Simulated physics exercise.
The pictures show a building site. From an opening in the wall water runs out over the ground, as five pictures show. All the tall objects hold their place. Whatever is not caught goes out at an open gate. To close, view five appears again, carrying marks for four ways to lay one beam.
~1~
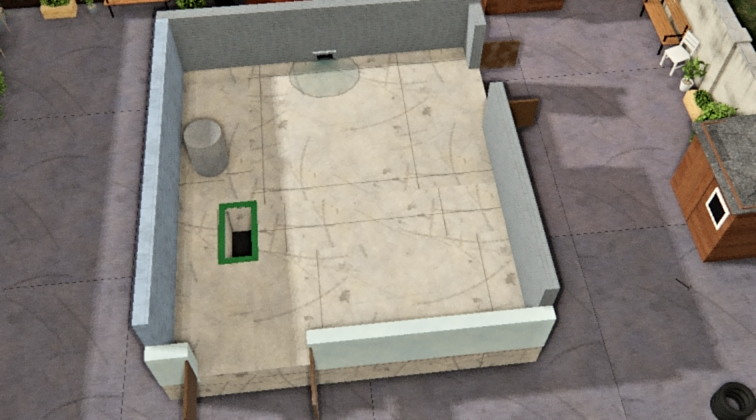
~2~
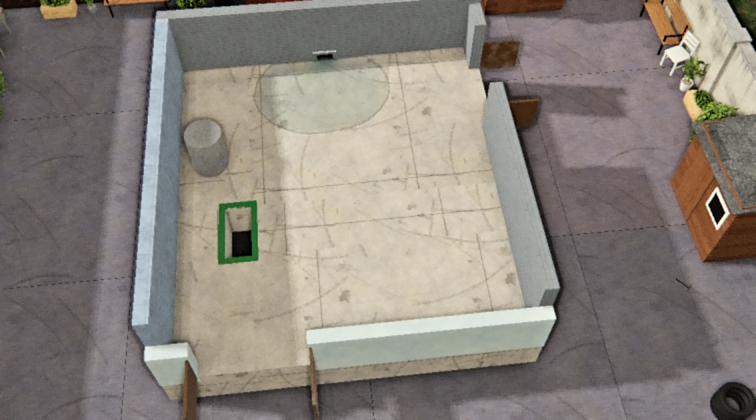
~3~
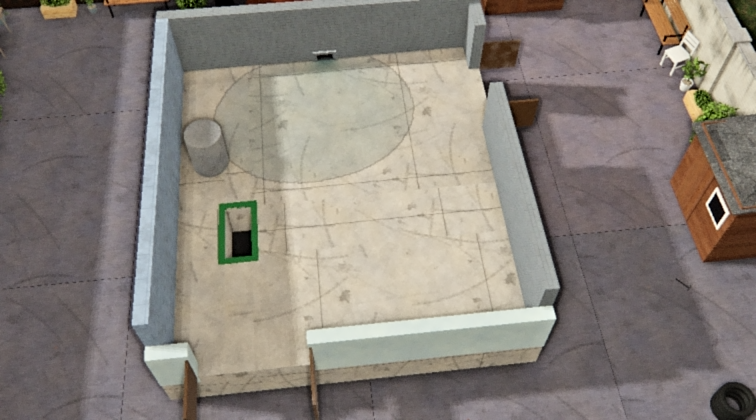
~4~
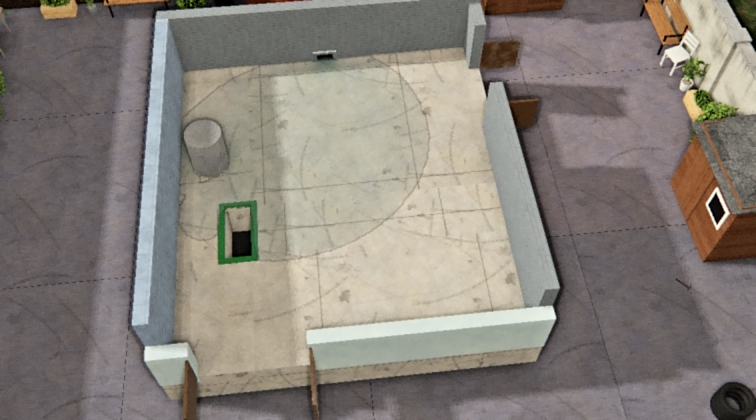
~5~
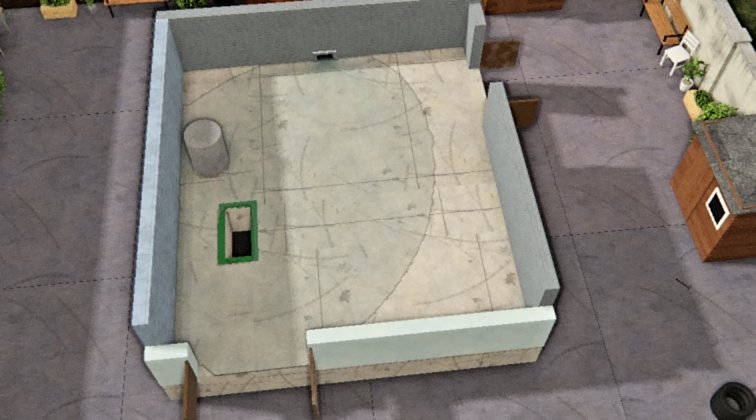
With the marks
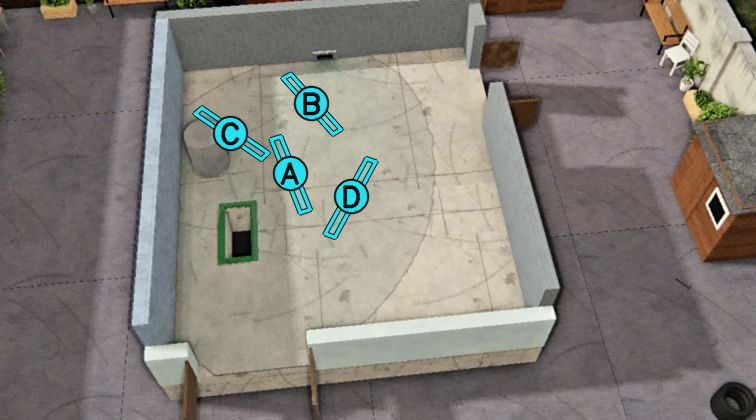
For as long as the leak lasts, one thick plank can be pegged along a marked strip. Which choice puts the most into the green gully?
D is best.
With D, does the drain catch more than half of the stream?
No.
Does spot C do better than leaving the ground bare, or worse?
Worse.
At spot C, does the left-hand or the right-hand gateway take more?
The left one.
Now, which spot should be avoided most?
It is B.
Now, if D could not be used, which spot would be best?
Spot C.
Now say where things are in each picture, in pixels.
Outfall at (325, 56); green gully at (238, 232); open gate at (255, 358); open gate at (475, 97); water covers 3 % of the ground and shows as far out as (337, 92); green gully still dry.
Water covers 11 % of the ground and shows as far out as (285, 125); green gully still dry.
Water covers 25 % of the ground and shows as far out as (300, 181); green gully still dry.
Water covers 43 % of the ground and shows as far out as (263, 254); green gully taking water.
Water covers 65 % of the ground and shows as far out as (182, 322); green gully taking water.
On the marked copy, A from (275, 138) to (305, 211); B from (286, 76) to (336, 131); C from (198, 110) to (264, 156); D from (330, 235) to (371, 160).
If A is chosen, about 16 % of the stream runs into the green gully, about 84 % out by the gates.
If B is chosen, about 8 % of the stream runs into the green gully, about 92 % out by the gates.
If C is chosen, about 21 % of the stream runs into the green gully, about 79 % out by the gates.
If D is chosen, about 36 % of the stream runs into the green gully, about 64 % out by the gates.
